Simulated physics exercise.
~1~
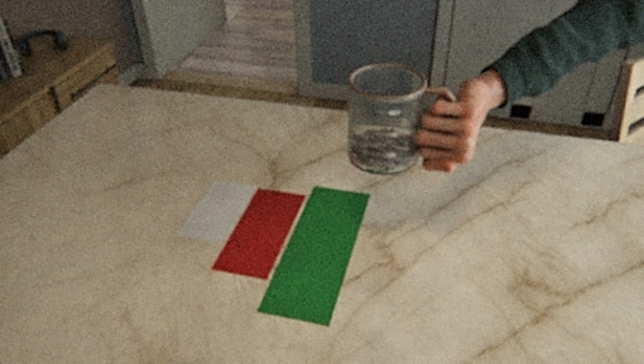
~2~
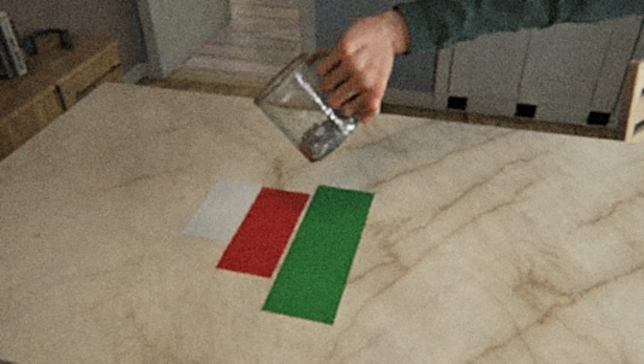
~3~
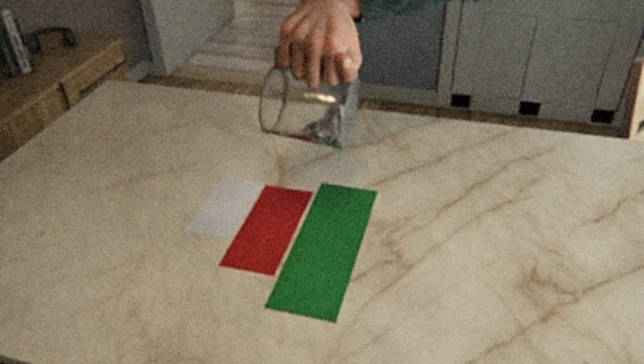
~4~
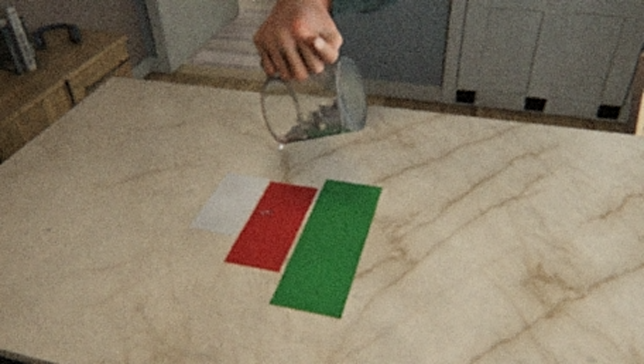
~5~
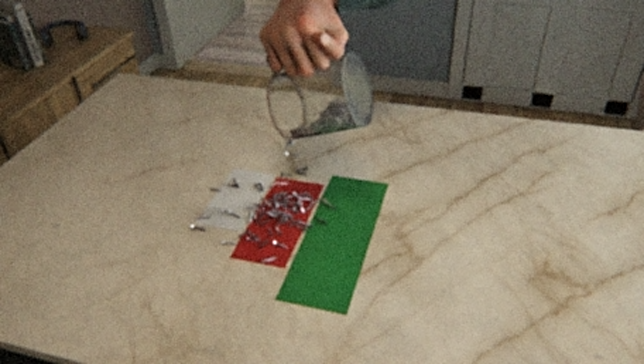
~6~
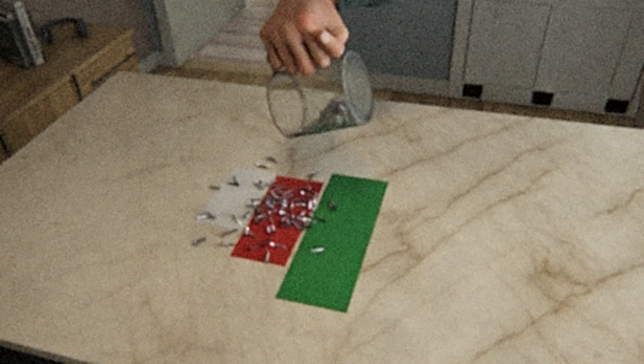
We see a hand carry a glass jug of small metal screws left over a marble table and tip it, spilling some mostly onto a red mat, with others scattered on the neighbouring white and green mats and the tabletop, while many stay in the tilted jug.
